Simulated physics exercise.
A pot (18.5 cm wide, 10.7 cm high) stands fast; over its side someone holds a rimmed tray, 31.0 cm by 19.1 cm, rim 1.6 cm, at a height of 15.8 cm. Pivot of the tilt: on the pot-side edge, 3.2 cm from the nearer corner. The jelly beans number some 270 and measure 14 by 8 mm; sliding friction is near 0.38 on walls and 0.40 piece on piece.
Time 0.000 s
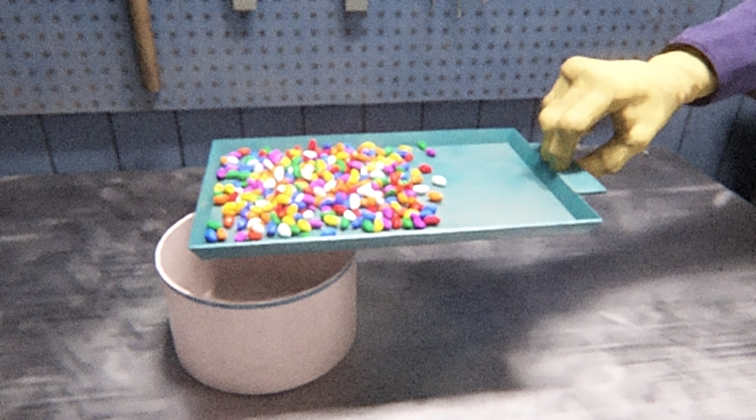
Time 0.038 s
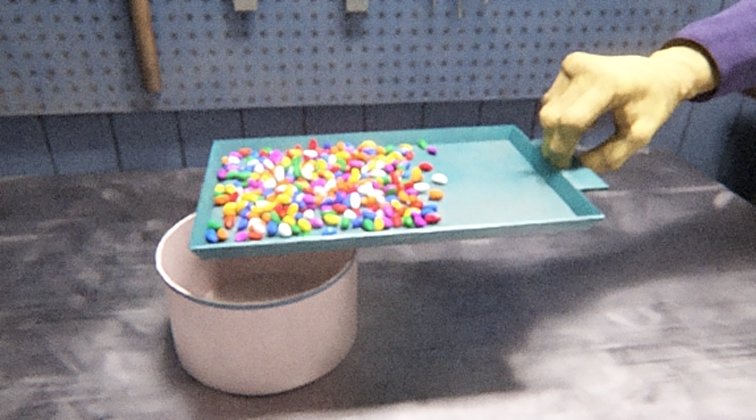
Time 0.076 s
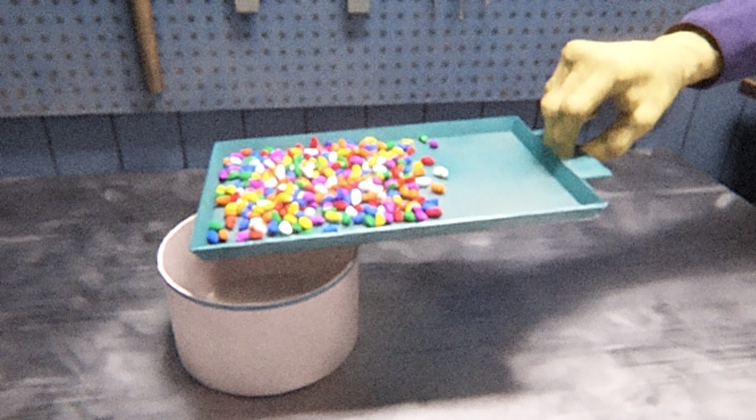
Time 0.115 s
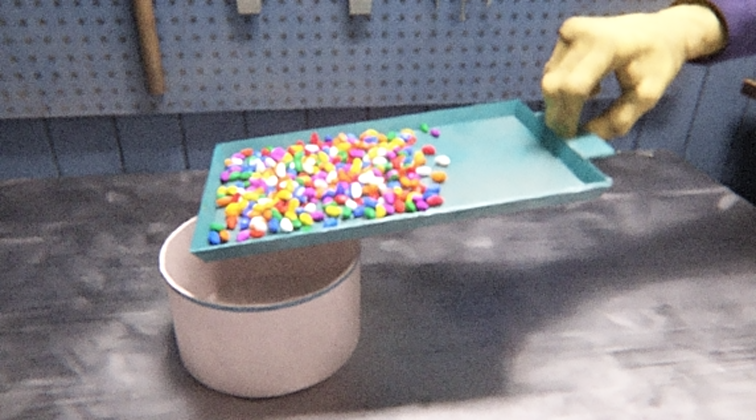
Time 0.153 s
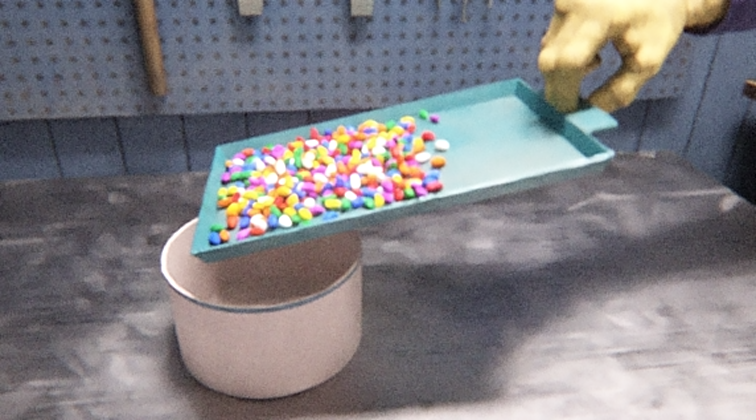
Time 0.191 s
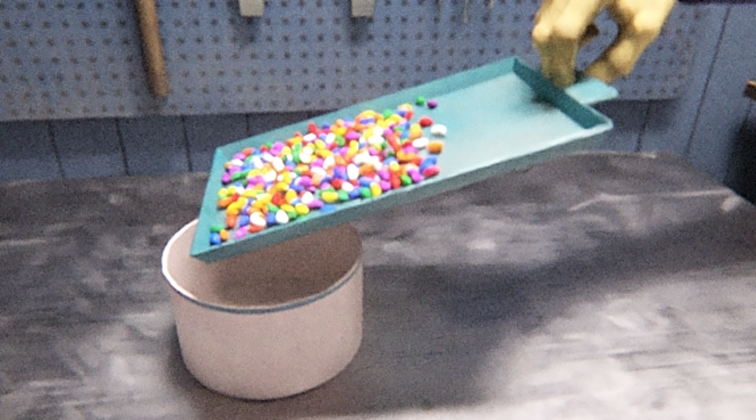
On a dark workbench, a yellow-gloved hand raising the right end of a teal tray of colourful jelly beans above a pale pot.
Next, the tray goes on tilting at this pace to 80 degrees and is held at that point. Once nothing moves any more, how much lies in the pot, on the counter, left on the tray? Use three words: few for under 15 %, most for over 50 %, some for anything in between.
Pot: Some; counter: Most; tray: Few.
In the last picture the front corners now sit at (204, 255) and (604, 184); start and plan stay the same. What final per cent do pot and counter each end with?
You'd end with pot at 0 and counter at 100.
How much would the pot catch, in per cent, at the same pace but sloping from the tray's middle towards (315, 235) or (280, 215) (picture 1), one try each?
About 0 and 0 per cent.
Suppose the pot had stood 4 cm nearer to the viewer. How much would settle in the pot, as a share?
It would come to roughly 25 percent.
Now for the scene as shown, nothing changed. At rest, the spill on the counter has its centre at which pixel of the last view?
It comes to rest with its centre close to (108, 341).
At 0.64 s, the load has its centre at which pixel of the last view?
Look near (202, 192) in the last picture.
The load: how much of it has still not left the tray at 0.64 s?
It comes to near 70 per cent.
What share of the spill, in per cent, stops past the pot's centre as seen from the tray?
Some 100 per cent of the spill lies beyond the centre.
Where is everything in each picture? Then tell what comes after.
Tray tilt 0 degrees, front corners at (199, 241) and (590, 216); middle of the pieces at (319, 184); pot at (259, 241), in the first frame.
Tray tilt 1 degrees, front corners at (200, 242) and (592, 213); middle of the pieces at (319, 183), in the second frame.
Tray tilt 3 degrees, front corners at (200, 243) and (595, 201); middle of the pieces at (320, 181), in the third frame.
Tray tilt 7 degrees, front corners at (201, 244) and (599, 180), lowest corner left back; middle of the pieces at (321, 176), in the fourth frame.
Tray tilt 11 degrees, front corners at (201, 246) and (601, 153), lowest corner left back; middle of the pieces at (320, 170), in the fifth frame.
Tray tilt 16 degrees, front corners at (200, 247) and (599, 124), lowest corner left back; middle of the pieces at (319, 164); pot at (266, 246). The tray's pace is about 120 degrees a second, in the sixth frame.
After 0.46 s, tilt 48 degrees; the tray holds 100 %, the pot 0 %.
Then, at 0.64 s, tilt 70 degrees; the tray holds 70 %, the pot 5 %.
After 0.93 s, tilt 80 degrees; the tray holds 0 %, the pot 25 %.
In the end, at 2.4 s, pot 30 %, counter 70 %, tray 0 %.
